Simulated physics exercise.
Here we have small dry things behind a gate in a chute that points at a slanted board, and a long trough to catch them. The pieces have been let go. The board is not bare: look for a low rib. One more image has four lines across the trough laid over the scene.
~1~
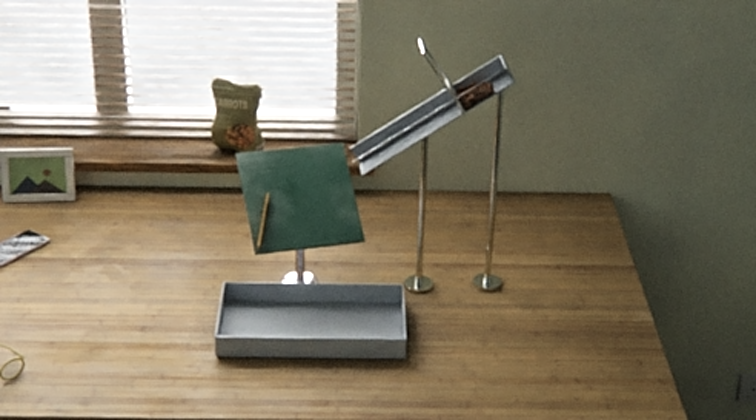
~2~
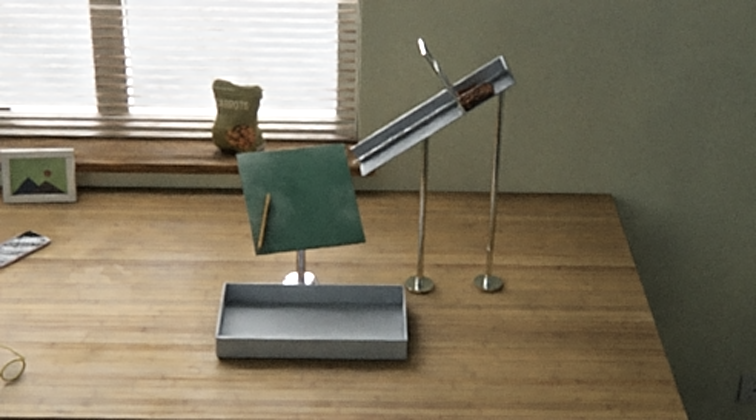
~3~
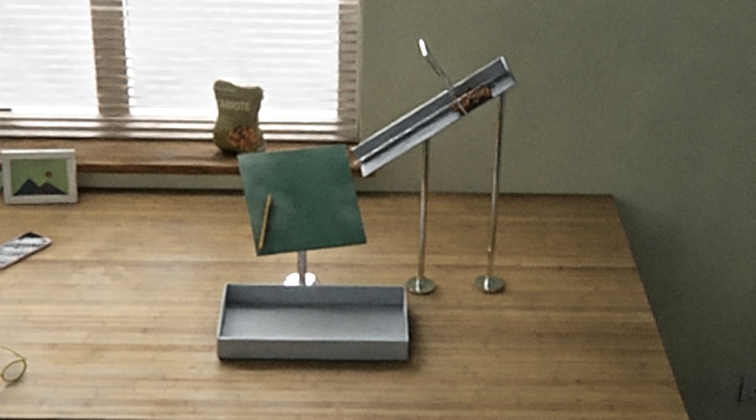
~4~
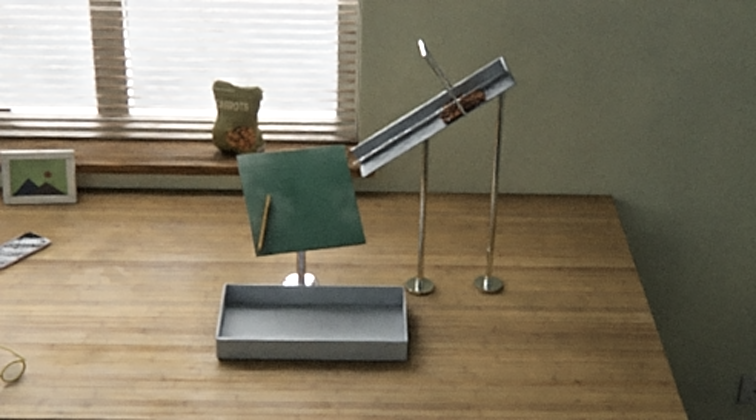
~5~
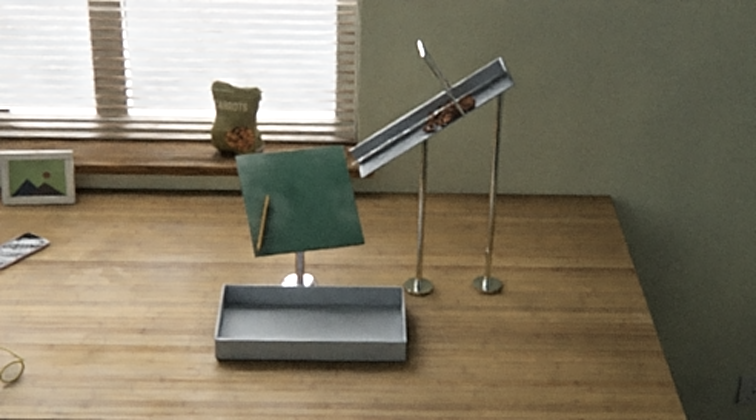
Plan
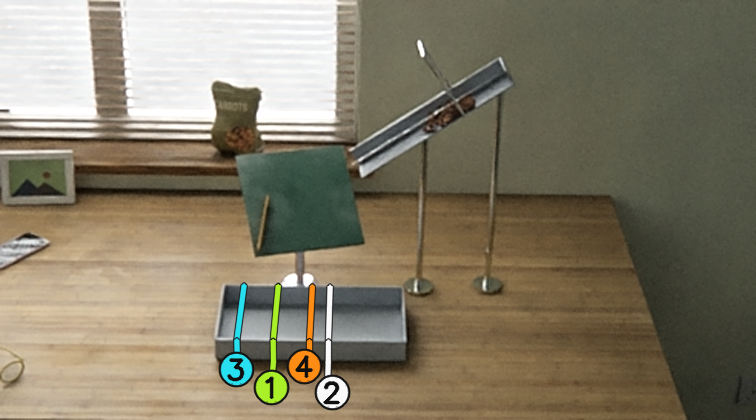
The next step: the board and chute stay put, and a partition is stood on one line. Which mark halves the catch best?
I would pick line 1.
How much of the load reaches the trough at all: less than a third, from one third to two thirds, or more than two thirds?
About that: More than two thirds.
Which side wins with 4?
The left side.
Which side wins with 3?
The right side.
On the marked copy, line 1 crosses the front rim at (273, 340); line 2 crosses the front rim at (328, 340); line 3 crosses the front rim at (236, 339); line 4 crosses the front rim at (309, 340).
With 1, of what is caught, close to two thirds on the left of the divider, close to a third on the right.
With 2, of what is caught, all but a few on the left of the divider, a small share on the right.
With 3, of what is caught, only a few on the left of the divider, all but a few on the right.
With 4, of what is caught, the bulk on the left of the divider, a small share on the right.
